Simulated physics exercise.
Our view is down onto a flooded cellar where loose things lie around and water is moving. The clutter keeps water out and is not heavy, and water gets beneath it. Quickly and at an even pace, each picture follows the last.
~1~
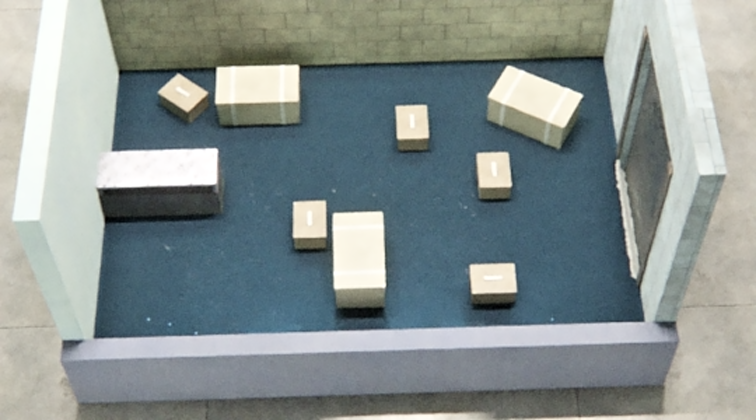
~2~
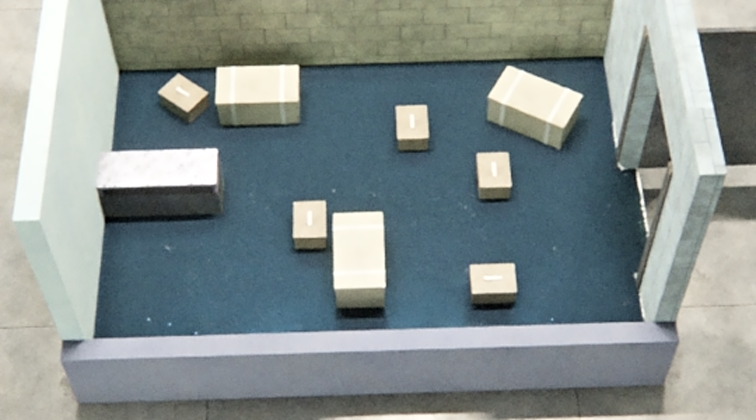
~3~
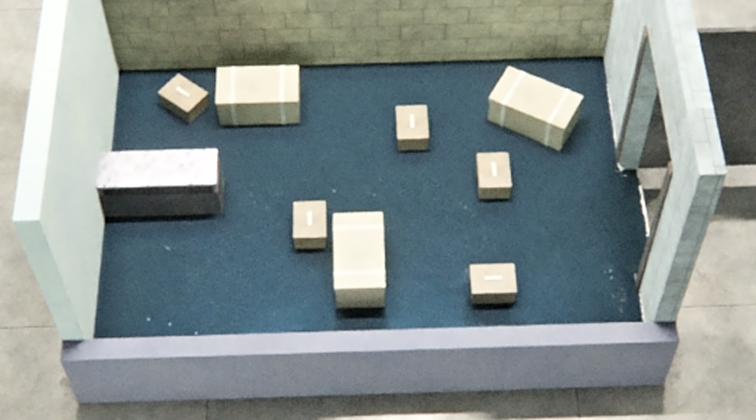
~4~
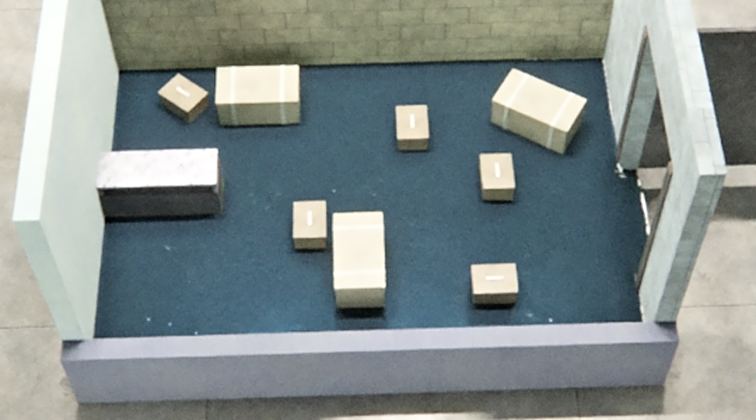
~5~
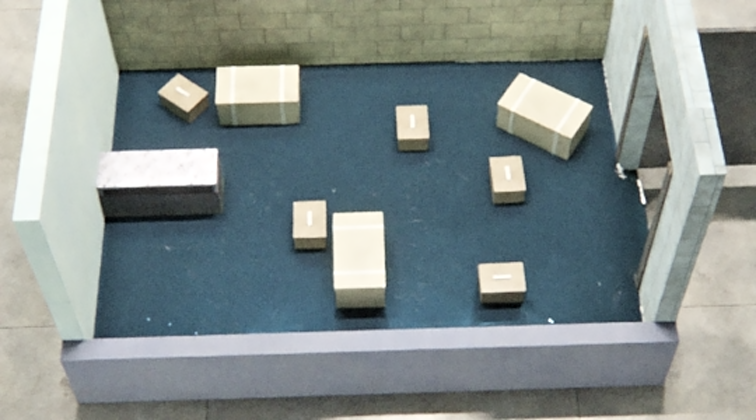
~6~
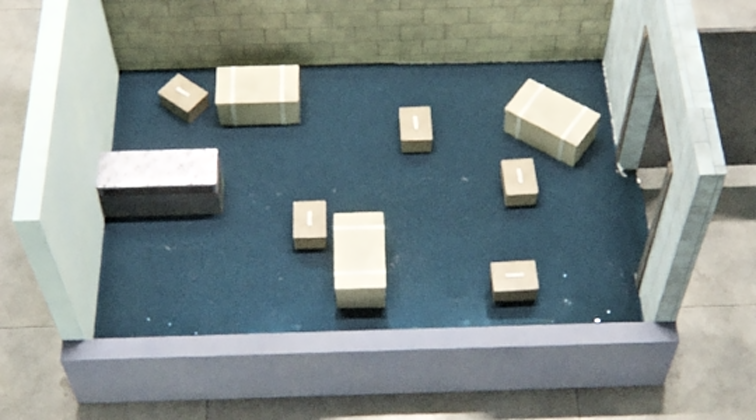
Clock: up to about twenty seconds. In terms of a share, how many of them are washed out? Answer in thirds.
Two thirds or more.
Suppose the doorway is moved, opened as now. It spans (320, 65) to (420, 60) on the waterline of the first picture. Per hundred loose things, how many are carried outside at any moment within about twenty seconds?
Roughly 80 in a hundred.
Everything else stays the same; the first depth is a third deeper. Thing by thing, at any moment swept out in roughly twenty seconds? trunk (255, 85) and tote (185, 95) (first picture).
Remains, then remains.
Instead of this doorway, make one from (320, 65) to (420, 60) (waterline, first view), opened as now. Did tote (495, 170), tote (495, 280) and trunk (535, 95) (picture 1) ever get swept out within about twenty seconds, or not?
First one exits, second never exits, third exits.
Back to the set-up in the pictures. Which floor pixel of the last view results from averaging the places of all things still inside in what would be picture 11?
Centre estimate: Around (428, 199).
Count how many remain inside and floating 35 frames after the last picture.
It adds up to 3.
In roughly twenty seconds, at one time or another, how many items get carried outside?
That works out to 6.
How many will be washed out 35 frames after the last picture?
My count is 5.
A moment on, 0 of 8 are out; 8 afloat.
Next, 3 of 8 are out; 5 afloat.
Later, 5 of 8 are out; 3 afloat.
In the end, 6 of 8 are out; 2 afloat.
